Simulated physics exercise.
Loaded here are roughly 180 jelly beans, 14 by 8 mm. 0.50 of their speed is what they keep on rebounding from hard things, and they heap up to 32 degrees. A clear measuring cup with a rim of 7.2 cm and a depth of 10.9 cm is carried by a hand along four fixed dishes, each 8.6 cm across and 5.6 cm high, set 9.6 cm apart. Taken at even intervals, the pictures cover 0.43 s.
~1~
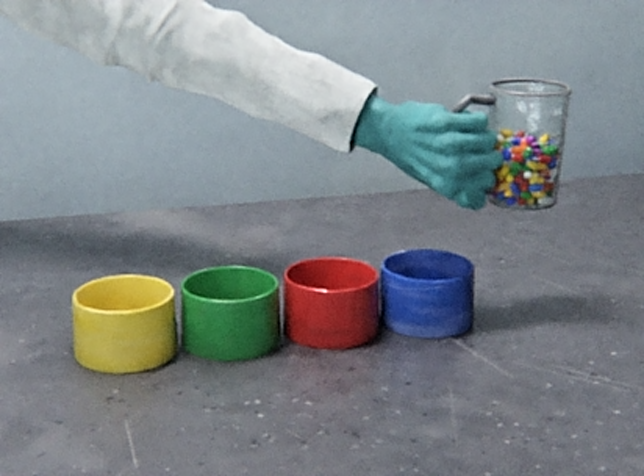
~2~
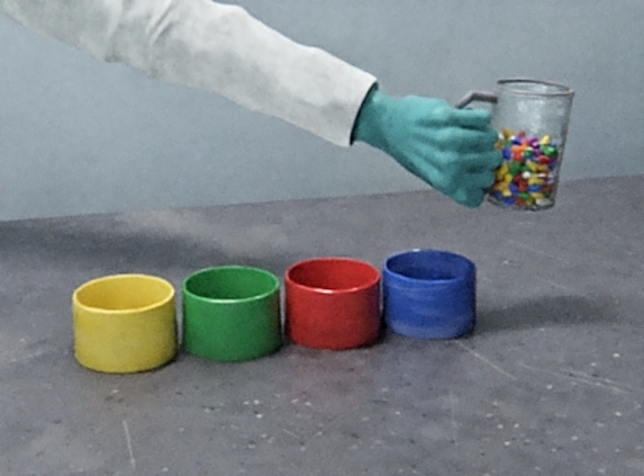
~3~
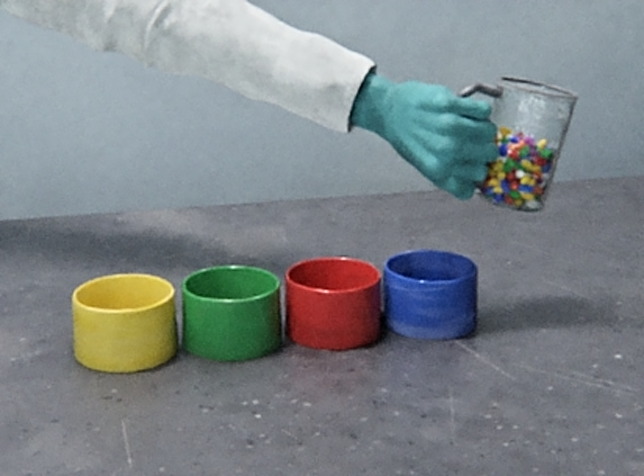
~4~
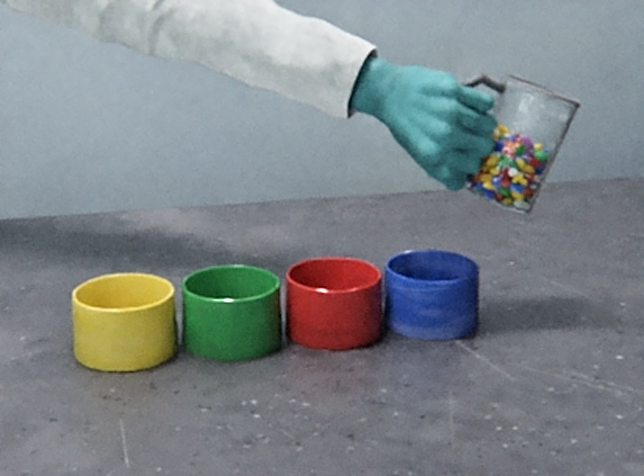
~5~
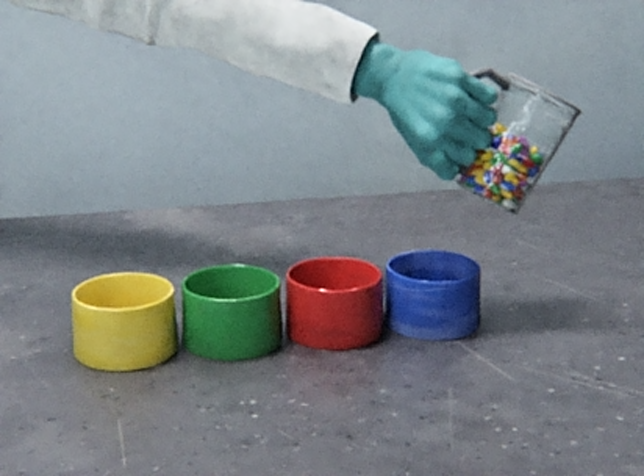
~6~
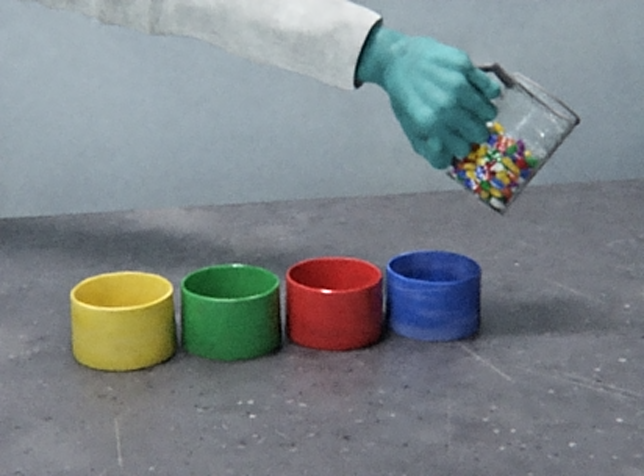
Gloved hand tilting a clear cup of colourful jelly beans steadily to the right beside yellow, green, red and blue dishes.
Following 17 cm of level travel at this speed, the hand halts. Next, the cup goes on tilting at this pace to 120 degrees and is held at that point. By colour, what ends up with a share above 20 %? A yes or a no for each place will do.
Red - no; blue - no; green - no; yellow - no; counter - yes.
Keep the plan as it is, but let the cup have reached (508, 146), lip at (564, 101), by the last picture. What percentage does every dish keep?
Dish by dish: Red 0 per cent, blue 100 per cent, green 0 per cent, yellow 0 per cent.
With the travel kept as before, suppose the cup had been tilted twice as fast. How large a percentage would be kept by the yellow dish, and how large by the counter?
The yellow dish would get 0 and the counter 100.
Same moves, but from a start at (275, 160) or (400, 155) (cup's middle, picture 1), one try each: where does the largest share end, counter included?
Most goes to: Green; red.
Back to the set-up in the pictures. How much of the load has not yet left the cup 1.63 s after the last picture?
It works out to about 0 per cent of the load.
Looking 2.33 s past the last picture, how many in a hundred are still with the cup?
My guess is near 0 per cent.
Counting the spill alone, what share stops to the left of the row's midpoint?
Roughly 0 %.
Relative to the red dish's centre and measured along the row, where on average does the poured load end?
The load's average lands around 21 cm in the plus-x direction.
Then, 0.98 s after the last picture, tilt 120 degrees; cup holds 45 %.
Then, 1.63 s after the last picture, tilt 120 degrees; cup holds 0 %.
Then, 2.33 s after the last picture, tilt 120 degrees; cup holds 0 %.
In the end, red 0 %, blue 0 %, green 0 %, yellow 0 %, counter 100 %.
